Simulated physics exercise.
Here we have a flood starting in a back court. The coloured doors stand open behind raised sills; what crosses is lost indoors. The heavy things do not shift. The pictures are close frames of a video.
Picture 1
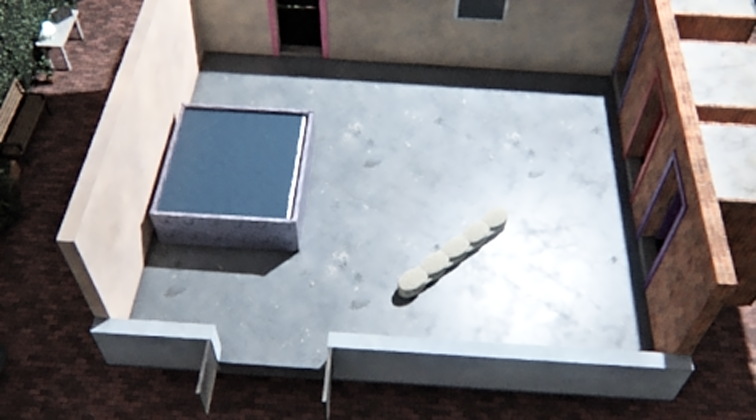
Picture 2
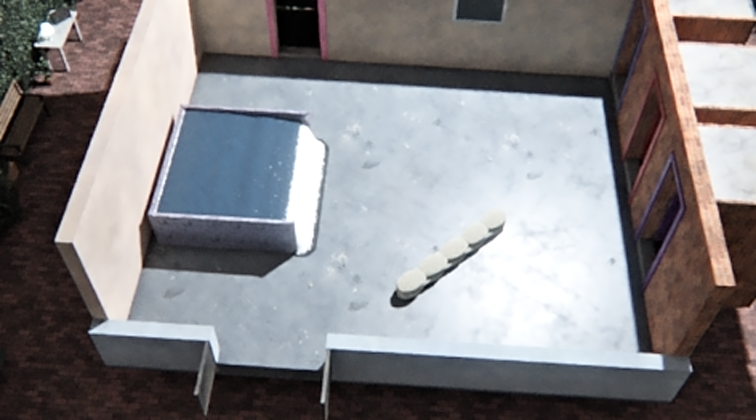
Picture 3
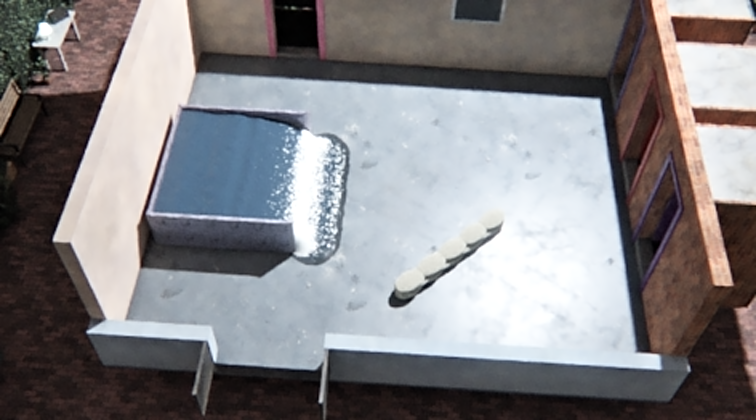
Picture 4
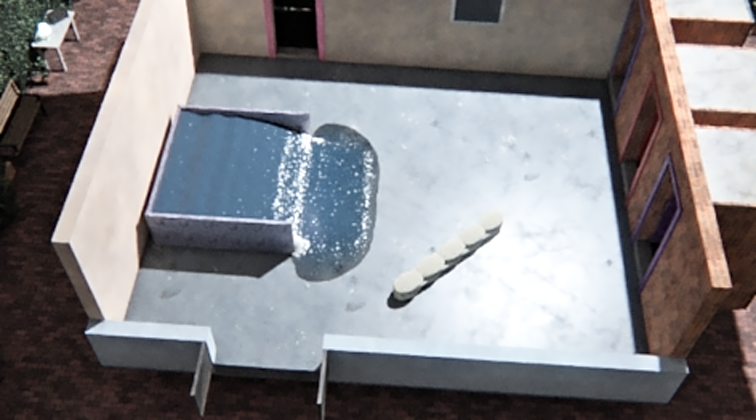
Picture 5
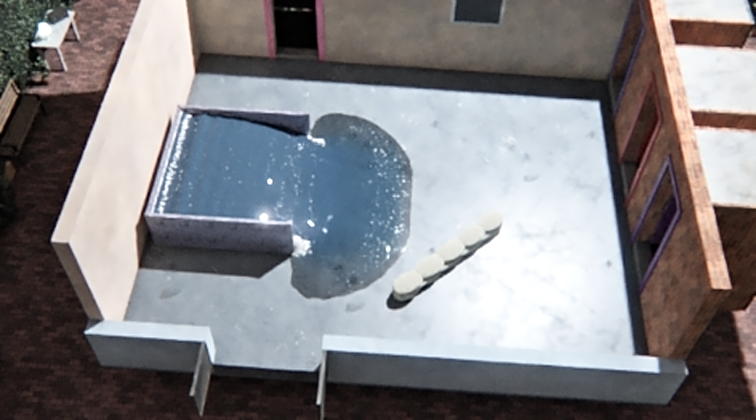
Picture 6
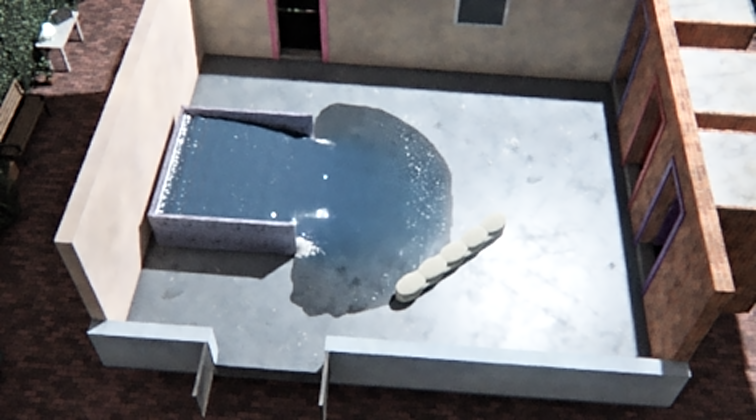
In a walled back court, water pours from a tank's open right side and spreads rightward across the floor.
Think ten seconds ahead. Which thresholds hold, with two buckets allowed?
One by one: The red door floods; the blue door floods; the pink door holds within the limit; the purple door holds within the limit.
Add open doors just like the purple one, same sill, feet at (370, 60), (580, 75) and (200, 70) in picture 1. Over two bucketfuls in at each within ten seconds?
In that order: Holds, passes that mark, takes less.
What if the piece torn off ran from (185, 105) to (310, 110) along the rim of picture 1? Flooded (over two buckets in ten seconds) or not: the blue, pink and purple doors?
Then: The blue door stays under, the pink door passes that mark, the purple door stays under.
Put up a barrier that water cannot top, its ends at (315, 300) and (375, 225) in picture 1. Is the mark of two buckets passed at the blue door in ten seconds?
In short: The blue one passes that mark.
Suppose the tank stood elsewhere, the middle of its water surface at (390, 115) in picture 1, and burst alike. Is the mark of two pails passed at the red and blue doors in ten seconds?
In short: The red door goes over, the blue door takes more.
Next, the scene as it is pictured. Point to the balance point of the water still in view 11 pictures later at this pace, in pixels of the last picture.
Near (383, 194).
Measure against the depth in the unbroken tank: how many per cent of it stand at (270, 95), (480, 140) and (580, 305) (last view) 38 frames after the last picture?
In that order: 0, 14 and 10 per cent.
A moment on, water covers 35 % of the floor; the red door not reached, the blue door not reached, the pink door not reached, the purple door not reached.
Next, water covers 50 % of the floor; the red door over two buckets in, the blue door not reached, the pink door not reached, the purple door wet at the sill, nothing in.
Then, water covers 65 % of the floor; the red door far over two buckets in, the blue door over two buckets in, the pink door not reached, the purple door wet at the sill, nothing in.
Later, water covers 75 % of the floor; the red door far over two buckets in, the blue door far over two buckets in, the pink door wet at the sill, nothing in, the purple door wet at the sill, nothing in.
In the end, water covers 95 % of the floor; the red door far over two buckets in, the blue door far over two buckets in, the pink door wet at the sill, nothing in, the purple door wet at the sill, nothing in.
